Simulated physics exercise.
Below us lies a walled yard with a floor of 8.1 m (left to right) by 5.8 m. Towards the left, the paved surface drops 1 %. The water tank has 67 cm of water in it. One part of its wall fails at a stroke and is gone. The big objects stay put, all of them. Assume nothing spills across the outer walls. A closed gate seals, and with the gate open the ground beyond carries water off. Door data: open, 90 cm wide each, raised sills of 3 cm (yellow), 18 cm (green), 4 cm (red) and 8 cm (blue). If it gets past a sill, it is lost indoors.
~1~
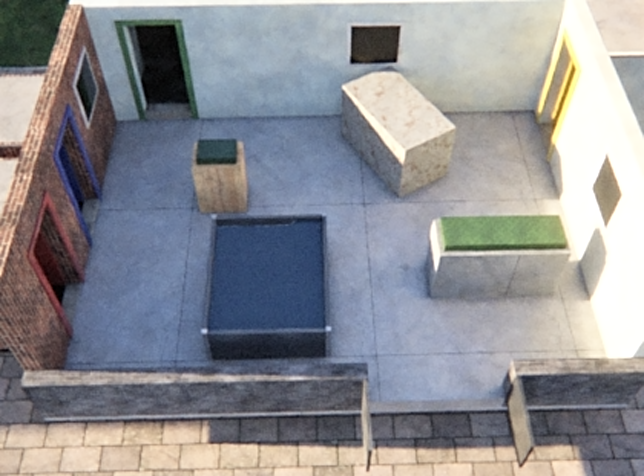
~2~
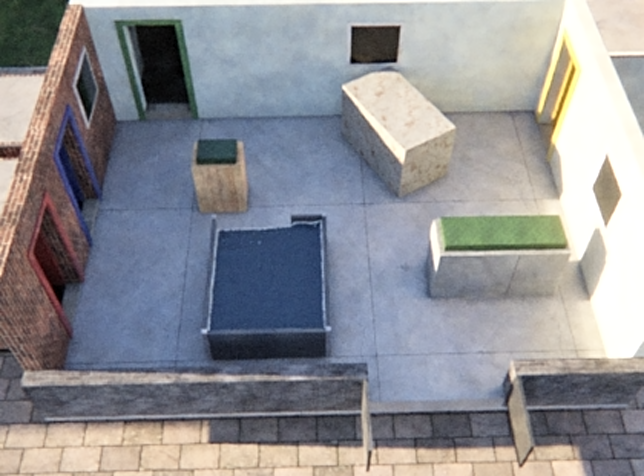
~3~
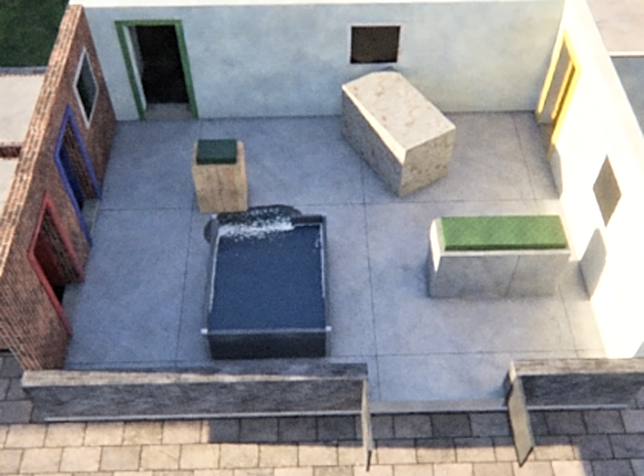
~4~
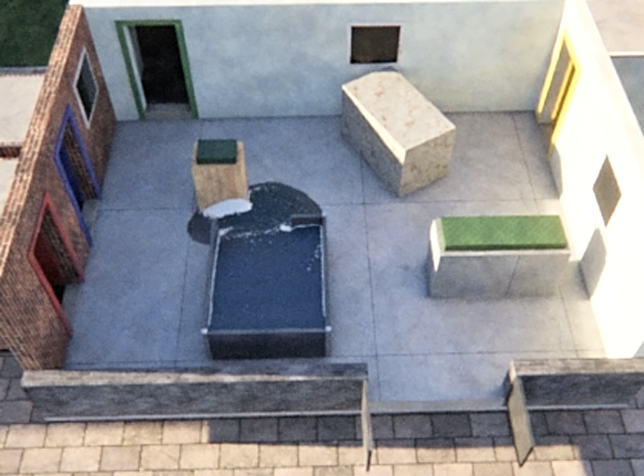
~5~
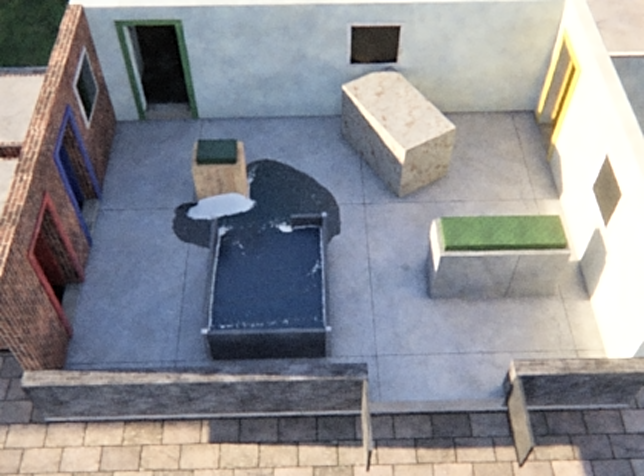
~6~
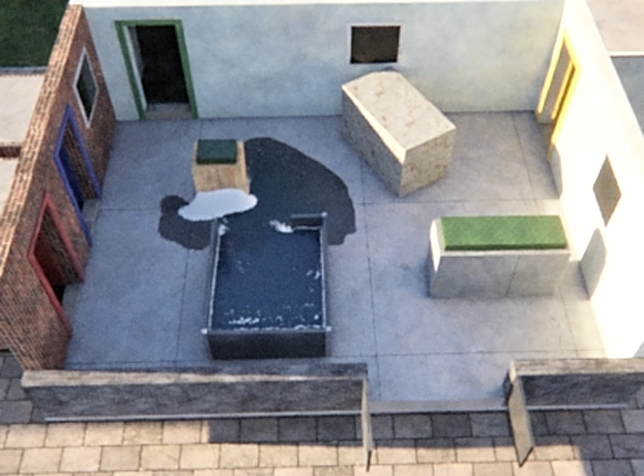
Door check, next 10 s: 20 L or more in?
As I see it, the yellow door remains shy of the limit. The green door remains shy of the limit. The red door overtops the limit. The blue door overtops the limit.
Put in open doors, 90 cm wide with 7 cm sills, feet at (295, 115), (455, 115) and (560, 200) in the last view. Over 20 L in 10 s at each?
Door 1: Higher; door 2: Lower; door 3: Lower.
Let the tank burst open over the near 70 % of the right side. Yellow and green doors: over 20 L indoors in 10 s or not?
Result: Yellow limit passed, green limit not passed.
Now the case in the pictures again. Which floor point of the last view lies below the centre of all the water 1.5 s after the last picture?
Around (260, 224).
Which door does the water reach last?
Yellow.
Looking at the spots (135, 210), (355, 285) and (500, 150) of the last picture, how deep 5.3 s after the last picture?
9, 2, 1 cm.
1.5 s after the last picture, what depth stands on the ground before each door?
In centimetres, the yellow door has 0, the green door 5, the red door 9 and the blue door 13.
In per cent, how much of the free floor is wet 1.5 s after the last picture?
Covered: Roughly 35 %.
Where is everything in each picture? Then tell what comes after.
Still water, 67 cm deep, in the water tank at (268, 273), in the first frame.
The front is at a hidden place, 0.7 m from the gap on the water tank's far side; 0.3 m2 of floor is under water; 67 cm left at the back of the water tank, in the second frame.
The front is at (291, 211), 1.0 m from the gap on the water tank's far side; 1.1 m2 of floor is under water; 67 cm left at the back of the water tank, in the third frame.
Water pours out on the water tank's far side and has run 1.4 m, to (274, 186); typically 10 cm deep outside, 67 cm at the water tank's back, in the fourth frame.
The front is at (275, 164), 1.9 m from the gap on the water tank's far side; 2.9 m2 of floor is under water; 62 cm left at the back of the water tank, in the fifth frame.
The front is at (269, 141), 2.5 m from the gap on the water tank's far side; 4.0 m2 of floor is under water; 57 cm left at the back of the water tank, in the sixth frame.
Then, 0.7 s after the last picture water covers 25 % of the floor and is deepest (48 cm) near (243, 218); yellow door not reached, green door not reached, red door not reached, blue door 9 cm at the sill, 0 L in.
Then, 1.5 s after the last picture water covers 35 % of the floor and is deepest (41 cm) near (369, 115); yellow door not reached, green door 5 cm at the sill, 0 L in, red door 9 cm at the sill, 1 L in, blue door 13 cm at the sill, 50 L in.
Then, 2.8 s after the last picture water covers 45 % of the floor and is deepest (22 cm) near (360, 121); yellow door not reached, green door 5 cm at the sill, 0 L in, red door 7 cm at the sill, 18 L in, blue door 14 cm at the sill, 115 L in.
Then, 5.3 s after the last picture water covers 65 % of the floor and is deepest (18 cm) near (115, 134); yellow door 1 cm at the sill, 1 L in, green door 13 cm at the sill, 0 L in, red door 7 cm at the sill, 28 L in, blue door 12 cm at the sill, 148 L in.
Then, 9.3 s after the last picture water covers 80 % of the floor and is deepest (14 cm) near (64, 372); yellow door 0 cm at the sill, 1 L in, green door 8 cm at the sill, 0 L in, red door 10 cm at the sill, 61 L in, blue door 10 cm at the sill, 160 L in.
